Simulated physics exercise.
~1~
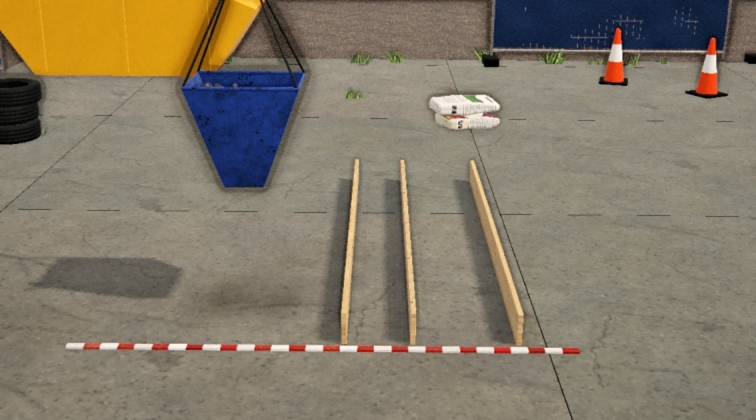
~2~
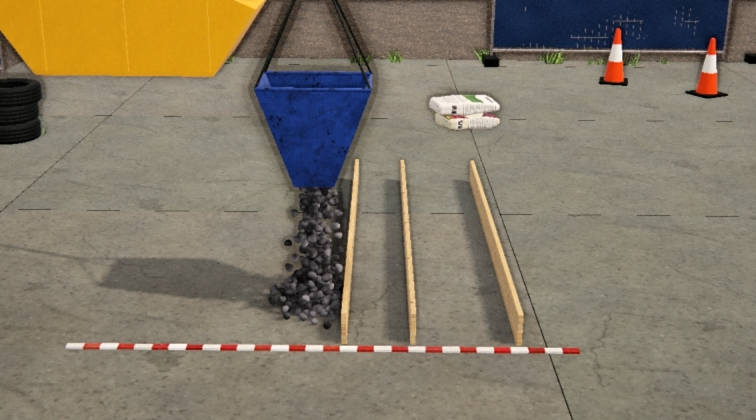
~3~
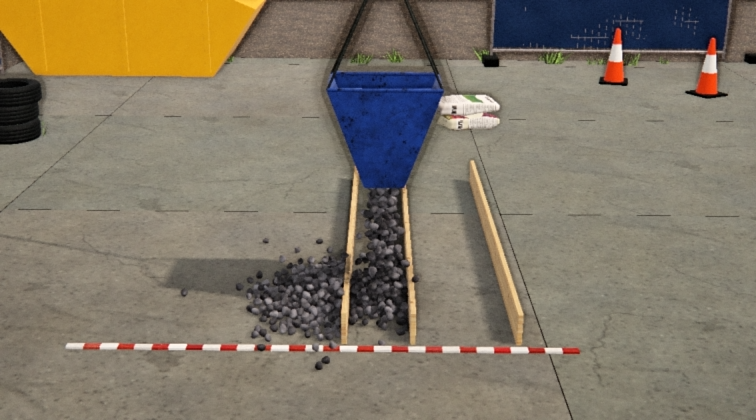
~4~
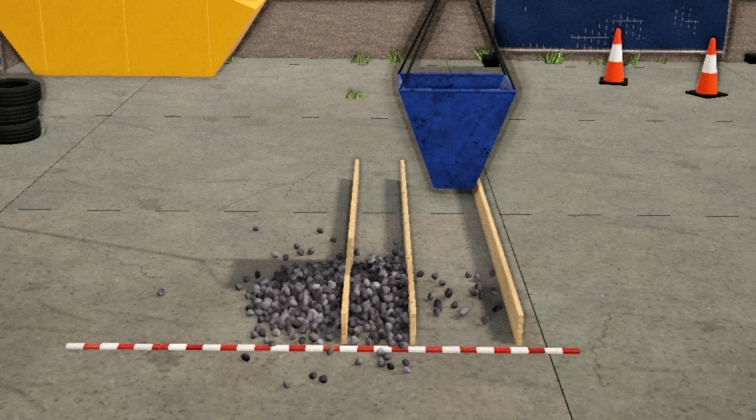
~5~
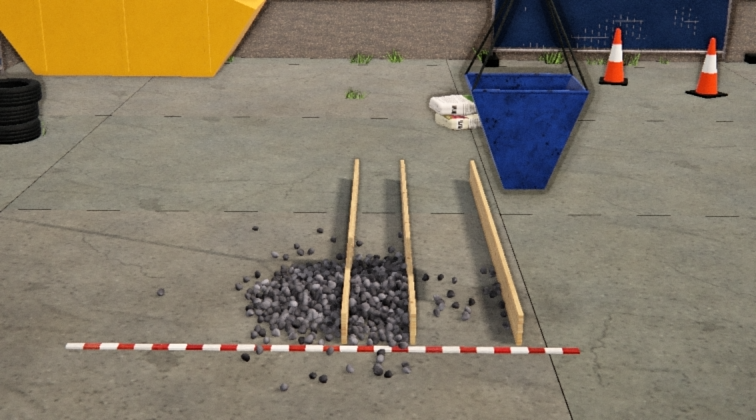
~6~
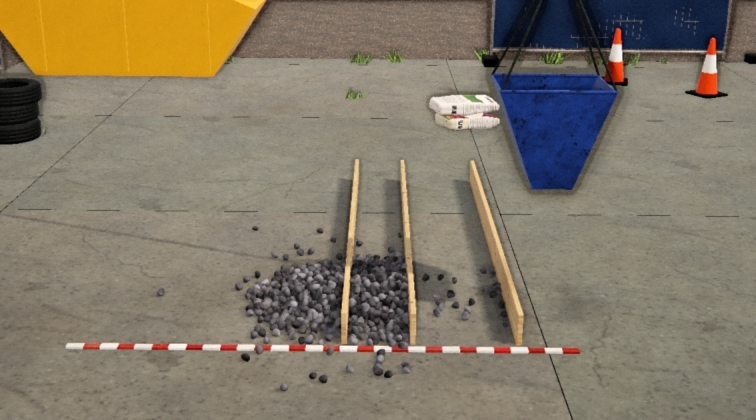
In this clip, a blue skip moves right above a concrete yard, pouring dark stones beside and between upright wooden planks until it empties and continues right. The stones settle mostly left of the planks and in the left bay, with a few in the right bay and some scattered past the striped staff.
